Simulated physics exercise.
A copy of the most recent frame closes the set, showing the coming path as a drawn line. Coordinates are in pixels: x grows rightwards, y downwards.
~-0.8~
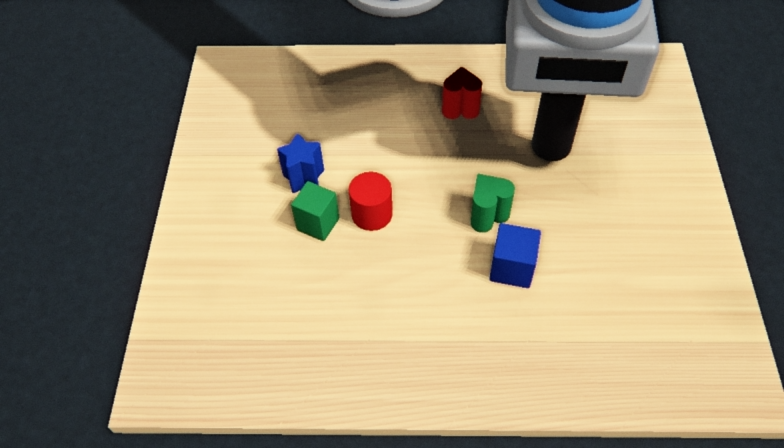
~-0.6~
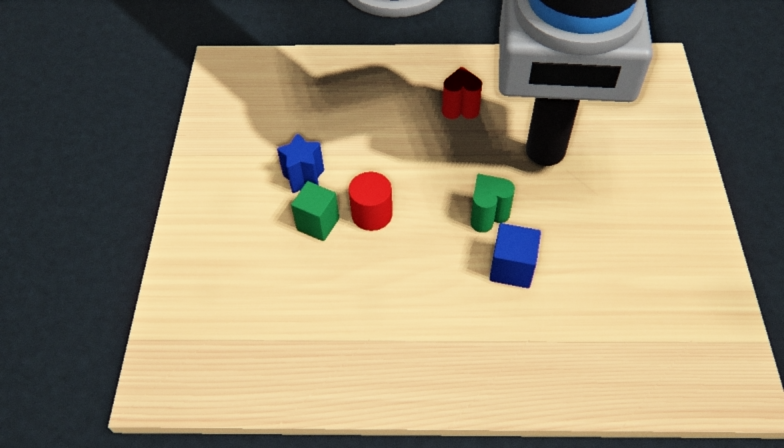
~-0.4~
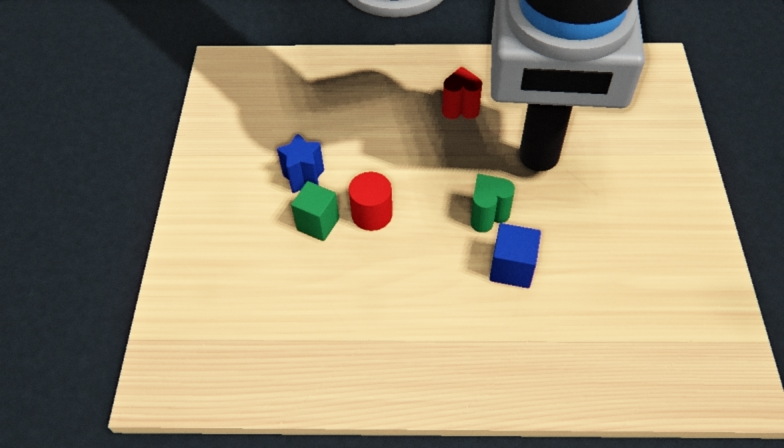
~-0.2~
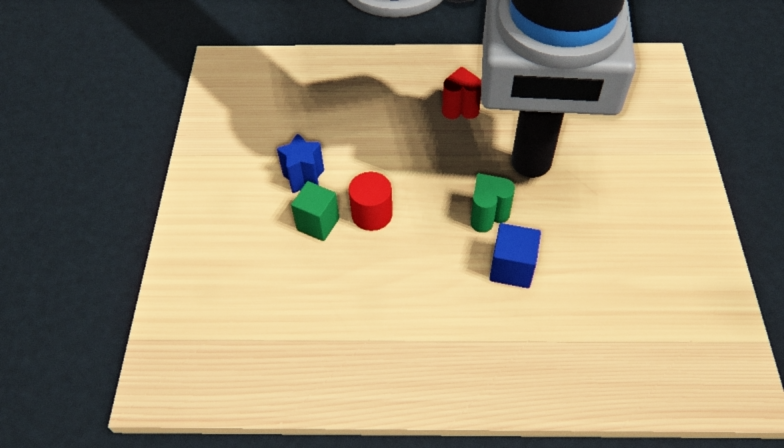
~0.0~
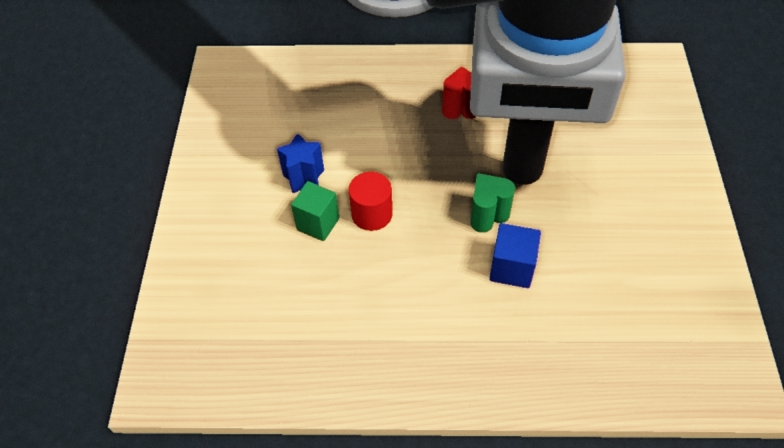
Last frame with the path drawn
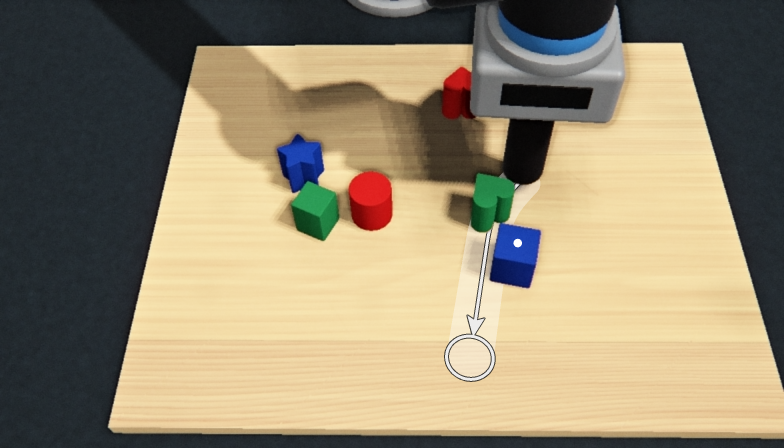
The footage shows a robotic arm with a black cylindrical pusher moving a short way down and left over a wooden board, nearing a green heart-shaped block, while the red, green and blue blocks all stay still.
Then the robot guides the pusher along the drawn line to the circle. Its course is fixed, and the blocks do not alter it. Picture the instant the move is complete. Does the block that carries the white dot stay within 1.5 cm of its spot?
I believe not.
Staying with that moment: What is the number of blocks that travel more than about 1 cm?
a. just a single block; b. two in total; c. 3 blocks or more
b.
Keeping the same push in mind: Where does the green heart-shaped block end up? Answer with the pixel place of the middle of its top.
I'd expect the centre of its top face to be at (448, 232).
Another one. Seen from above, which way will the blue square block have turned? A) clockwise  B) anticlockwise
The correct letter is B.
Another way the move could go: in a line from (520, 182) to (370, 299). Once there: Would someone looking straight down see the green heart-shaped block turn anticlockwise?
Yes.
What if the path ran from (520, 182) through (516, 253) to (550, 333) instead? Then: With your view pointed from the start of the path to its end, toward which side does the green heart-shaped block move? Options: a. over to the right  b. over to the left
I choose a.
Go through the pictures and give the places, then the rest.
Tip of the pusher at (551, 148), middles of tops, green heart-shaped block at (492, 189), blue square block at (518, 243), in the first frame.
Pusher at (545, 152), nothing pushed, in the second frame.
Pusher at (539, 157), nothing pushed, in the third frame.
Pusher at (531, 164), nothing pushed, in the fourth frame.
Pusher at (522, 170), green heart-shaped block at (492, 189), blue square block at (518, 243), in the fifth frame.
The line goes from (520, 182) by way of (490, 230) and (480, 290) to (470, 357); the dot is on the blue square block.
What follows on the original path. One third of the way, pusher at (491, 219); green heart-shaped block at (459, 219), turned 55° clockwise.
Two thirds of the way, pusher at (481, 281); green heart-shaped block at (448, 232), turned 85° clockwise; blue square block at (529, 274), turned 85° anticlockwise.
At the end, pusher at (471, 348); green heart-shaped block at (448, 232), turned 85° clockwise; blue square block at (530, 275), turned 90° anticlockwise.
